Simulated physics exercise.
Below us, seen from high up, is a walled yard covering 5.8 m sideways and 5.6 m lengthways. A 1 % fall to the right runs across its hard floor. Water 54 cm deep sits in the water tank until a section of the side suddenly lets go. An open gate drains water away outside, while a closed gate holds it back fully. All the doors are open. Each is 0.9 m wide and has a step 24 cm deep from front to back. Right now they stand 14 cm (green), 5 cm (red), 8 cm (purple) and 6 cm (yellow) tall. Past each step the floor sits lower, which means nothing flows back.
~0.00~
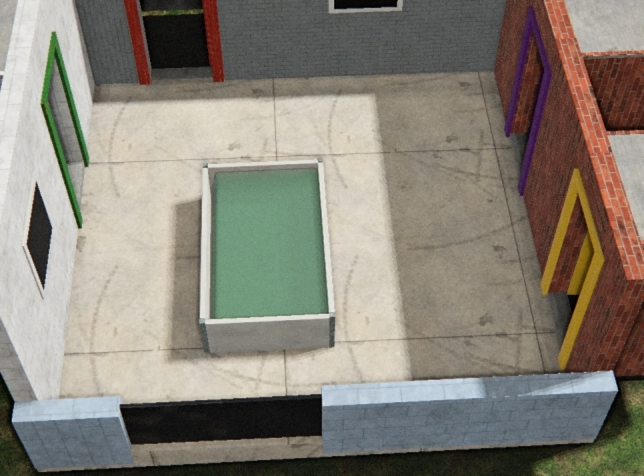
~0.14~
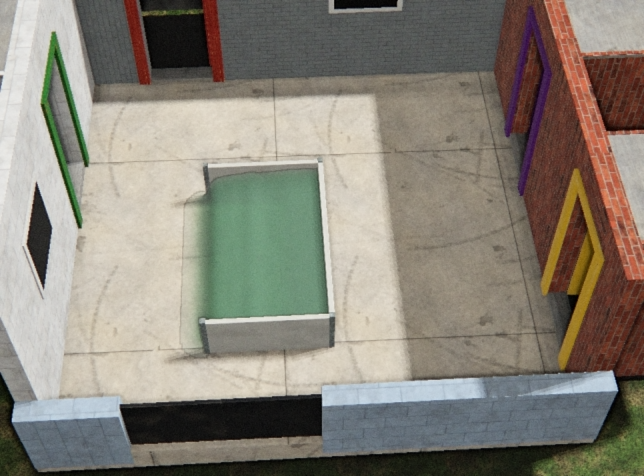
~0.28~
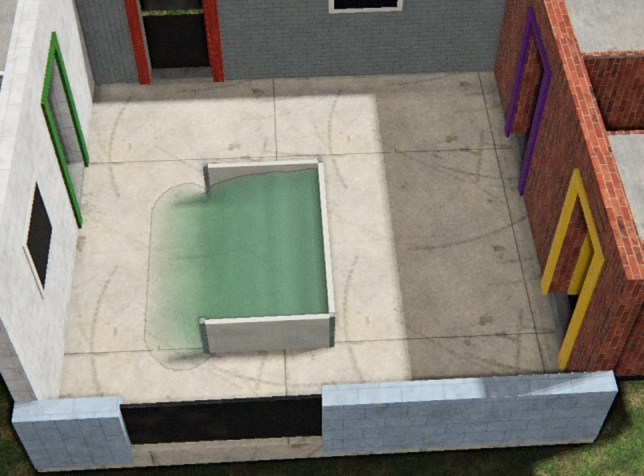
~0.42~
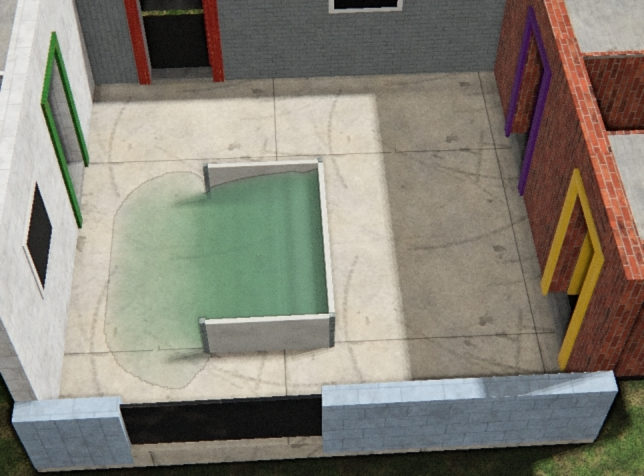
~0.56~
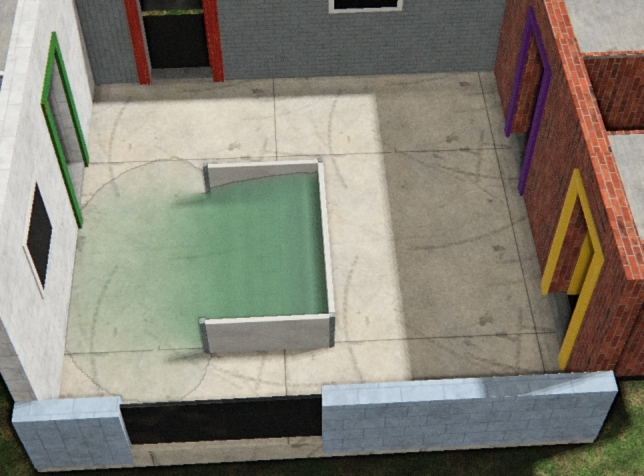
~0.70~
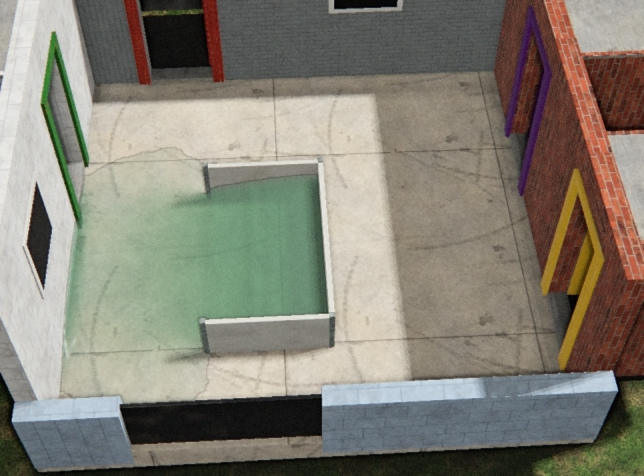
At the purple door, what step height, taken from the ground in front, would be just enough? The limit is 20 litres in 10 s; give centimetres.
5.5 cm.
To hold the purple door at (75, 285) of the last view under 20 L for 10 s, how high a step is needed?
It needs roughly 30 cm.
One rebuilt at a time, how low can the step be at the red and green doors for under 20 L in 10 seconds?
Close to 11.0 cm (red) and close to 18 cm (green).
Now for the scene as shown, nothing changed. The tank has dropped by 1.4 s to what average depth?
Roughly 21 cm.
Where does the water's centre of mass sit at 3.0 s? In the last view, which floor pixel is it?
Roughly (170, 263).
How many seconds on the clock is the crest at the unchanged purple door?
Crest at t of about 8.0 s.
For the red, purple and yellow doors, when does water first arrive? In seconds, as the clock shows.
Arrives: Red 2.4 s / purple 5.5 s / yellow 4.0 s.
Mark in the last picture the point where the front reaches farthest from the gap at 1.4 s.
Pixel: About (93, 111).
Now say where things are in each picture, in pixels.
In the first frame, still water, 54 cm deep, in the water tank at (265, 241); the purple door at (527, 109) is dry.
In the second frame, the front is at (189, 346), 0.2 m from the gap at (210, 262); 0.4 m2 of floor is wet, 54 cm left at the back.
In the third frame, water pours out at (210, 263) and has run 0.7 m, to (154, 343); about 9 cm deep outside, 54 cm at the back.
In the fourth frame, the front is at (113, 337), 1.1 m from the gap at (210, 264); 3.0 m2 of floor is wet, 48 cm left at the back.
In the fifth frame, water pours out at (210, 264) and has run 1.7 m, to (68, 330); about 7 cm deep outside, 46 cm at the back.
In the sixth frame, the front is at (75, 206), 1.7 m from the gap at (210, 264); 5.3 m2 of floor is wet, 44 cm left at the back; the purple door at (527, 109), 4.4 m from the gap, is still 4.2 m from the nearest water.
After 1.4 s water covers 25 % of the floor, deepest (37 cm) near (89, 276); it has not reached the purple door.
After 3.0 s water covers 40 % of the floor, deepest (23 cm) near (95, 93); it has not reached the purple door.
After 10.0 s water covers 95 % of the floor, deepest (11 cm) near (480, 72); 8 cm at the purple door, 3 litres in over its 8 cm step.
At the purple door as built, the water arrived by 5.6 s and peaked near 10 cm at 7.8 s.
Run again over the same 10 s with other heights there, 26 litres in over 5 cm, 15 litres over 6 cm. The limit of 20 litres is kept from about 5.5 cm up.
